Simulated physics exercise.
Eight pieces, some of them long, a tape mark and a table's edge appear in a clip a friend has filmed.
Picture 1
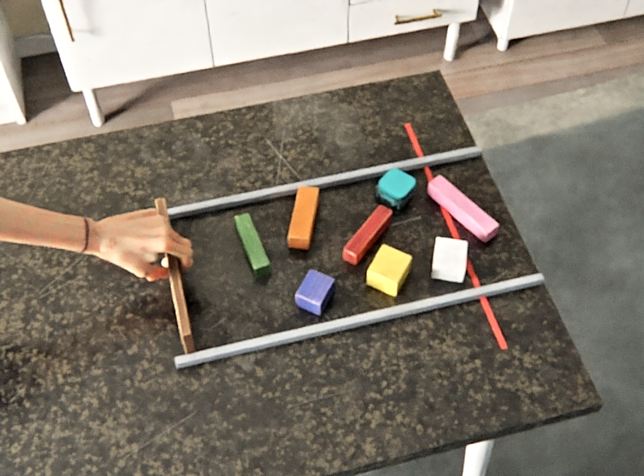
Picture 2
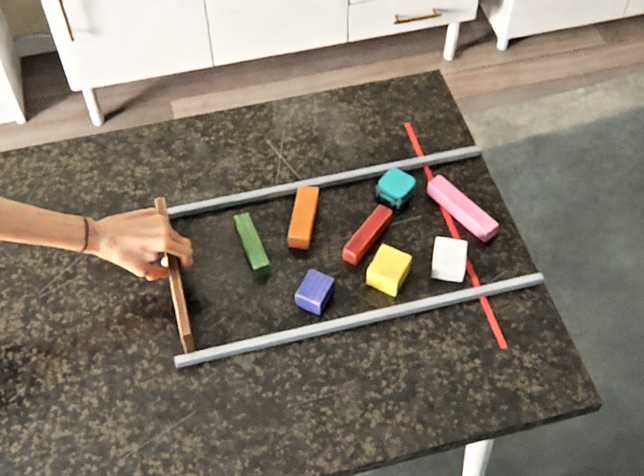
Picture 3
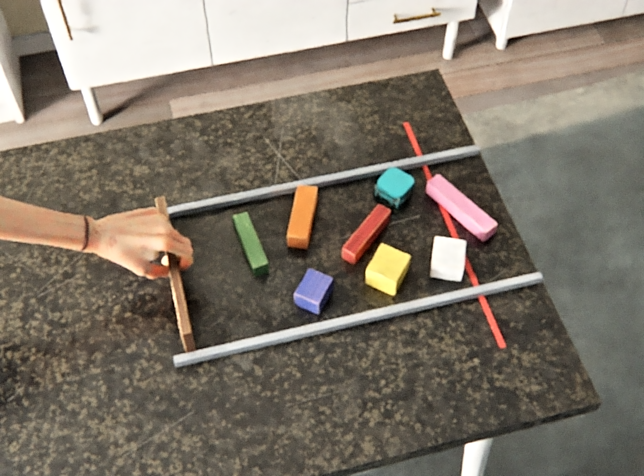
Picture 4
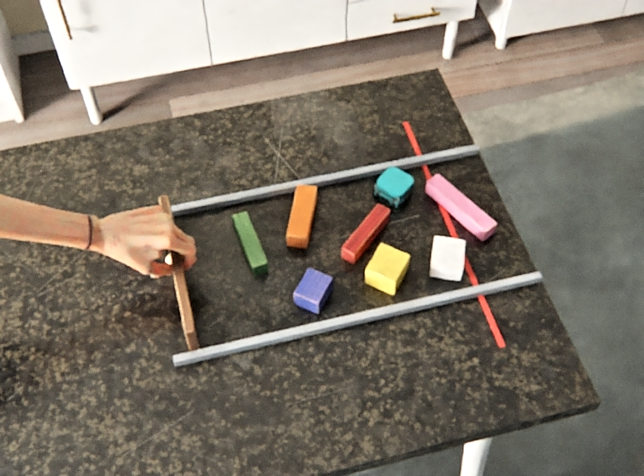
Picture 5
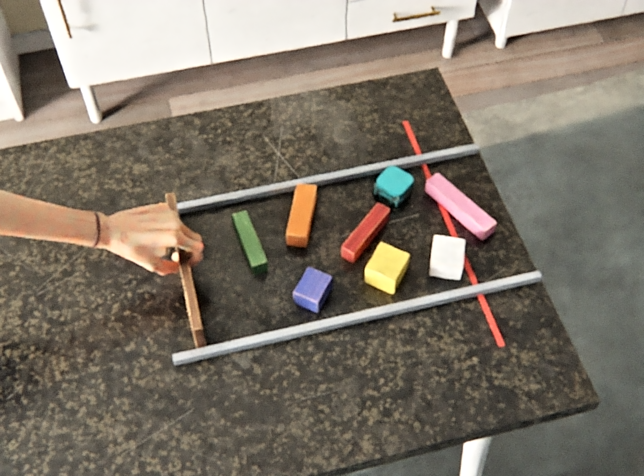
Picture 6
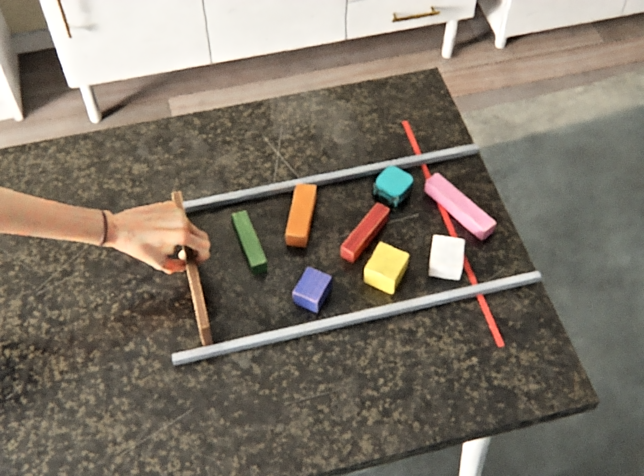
A dark speckled tabletop is seen from above at an angle, with white cabinets, a wooden floor and a grey rug beyond. Between two grey rails lie green, orange, red, blue, yellow, turquoise, white and pink pieces, the last two by a red strip at right. A hand at left holds a wooden board still, then slides it slightly right, touching no pieces, as the view barely shifts.
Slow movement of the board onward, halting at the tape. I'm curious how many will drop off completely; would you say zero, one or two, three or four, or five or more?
Looks like just one or two of them go over the edge.
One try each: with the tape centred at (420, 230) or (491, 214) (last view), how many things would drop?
Counts: 0, 6.
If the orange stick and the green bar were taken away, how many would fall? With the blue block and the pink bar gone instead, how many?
First try: 1 fallen; other try: 0.
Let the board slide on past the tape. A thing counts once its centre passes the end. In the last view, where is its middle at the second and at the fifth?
At (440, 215) for the second, at (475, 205) for the fifth.
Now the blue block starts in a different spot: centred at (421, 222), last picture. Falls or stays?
Blue block: Safe.
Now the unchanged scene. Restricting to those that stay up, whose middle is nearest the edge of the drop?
Closest at the end: The turquoise case.
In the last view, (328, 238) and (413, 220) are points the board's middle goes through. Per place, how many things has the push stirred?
At the first place 5, at the second 8.
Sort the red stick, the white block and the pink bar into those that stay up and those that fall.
Once everything settles, the red stick is still on top, the white block drops away and the pink bar drops away.
Soon after, none off yet; pink bar at rest near (459, 206); white block at rest near (447, 258); turquoise case at rest near (394, 186).
After that, none off yet; pink bar at rest near (459, 206); white block moving near (456, 257); turquoise case displaced a little near (405, 182).
In the end, the number that fall off is one or two; gone, white block and pink bar.
